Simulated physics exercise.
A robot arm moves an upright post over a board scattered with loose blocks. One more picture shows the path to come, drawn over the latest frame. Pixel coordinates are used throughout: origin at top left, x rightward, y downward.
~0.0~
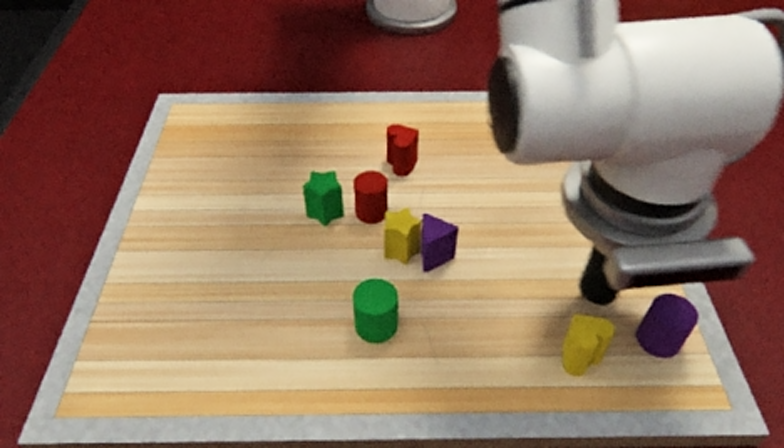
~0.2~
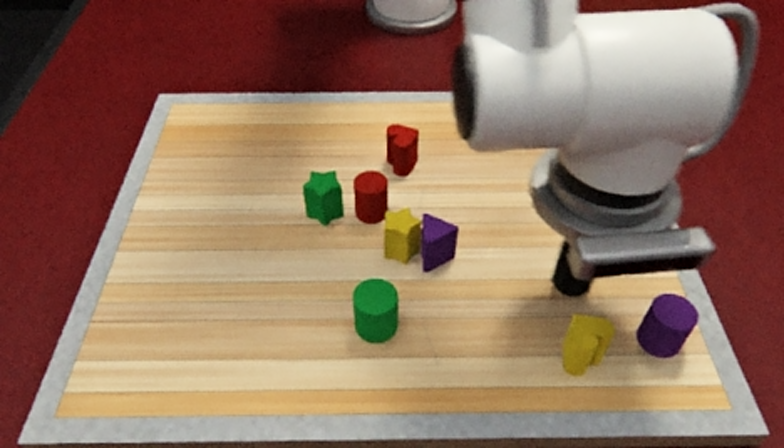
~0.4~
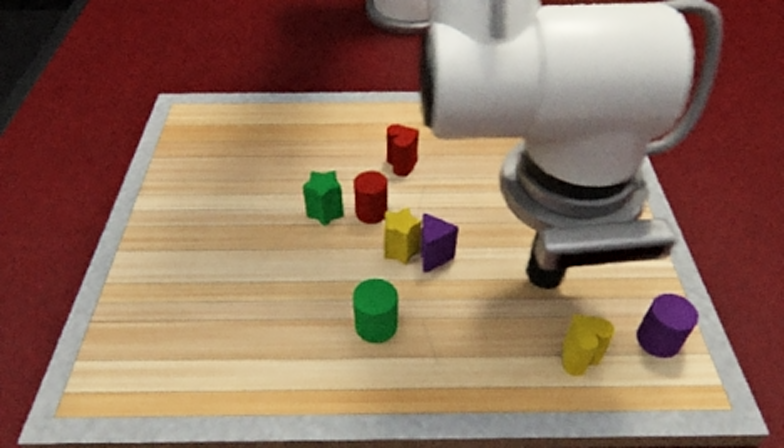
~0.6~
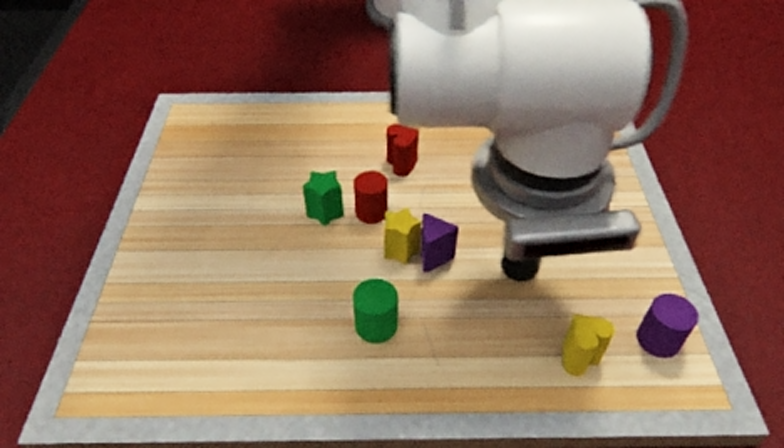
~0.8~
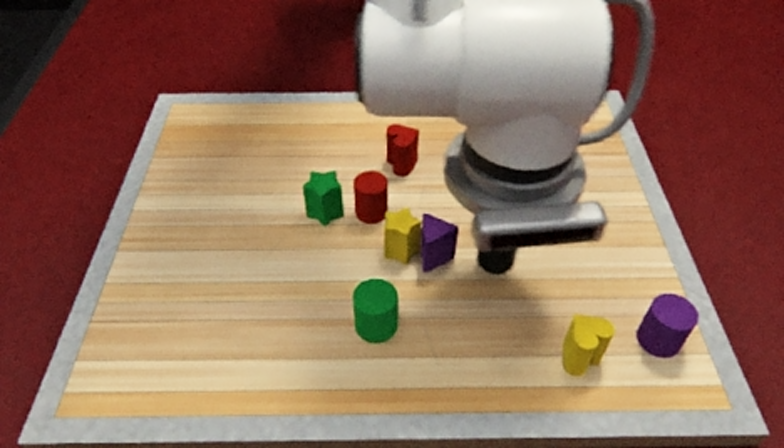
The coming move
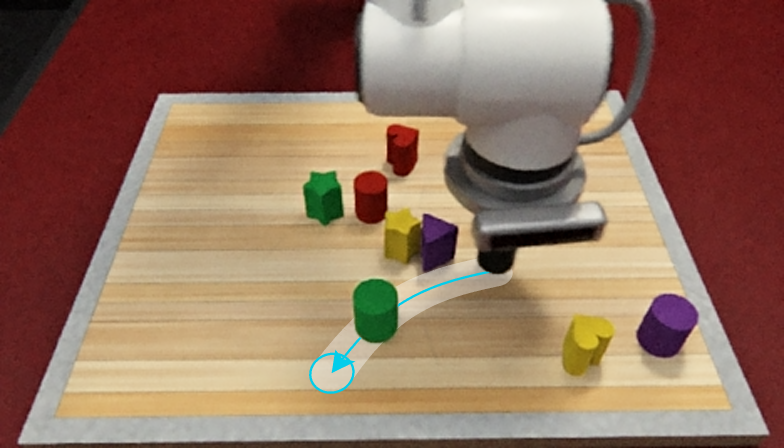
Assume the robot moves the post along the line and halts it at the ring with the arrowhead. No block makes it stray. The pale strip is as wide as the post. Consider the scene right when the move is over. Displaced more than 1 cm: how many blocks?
It's going to be one.
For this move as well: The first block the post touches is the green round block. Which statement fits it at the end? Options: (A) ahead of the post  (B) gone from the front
My answer is option A.
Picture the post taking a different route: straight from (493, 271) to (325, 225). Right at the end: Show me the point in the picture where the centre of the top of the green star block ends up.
At (302, 170).
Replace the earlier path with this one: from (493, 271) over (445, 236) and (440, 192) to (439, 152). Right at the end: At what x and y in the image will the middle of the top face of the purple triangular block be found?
Put as a pixel place, it's (417, 216).
Path on the board, from (493, 271) through (432, 288) and (377, 321) to (332, 373).
What follows on the original path. One third of the way, post (432, 277); nothing pushed yet.
Two thirds of the way, post (376, 311); green round block (343, 320).
At the end, post (330, 363); green round block (286, 370); purple triangular block in place.
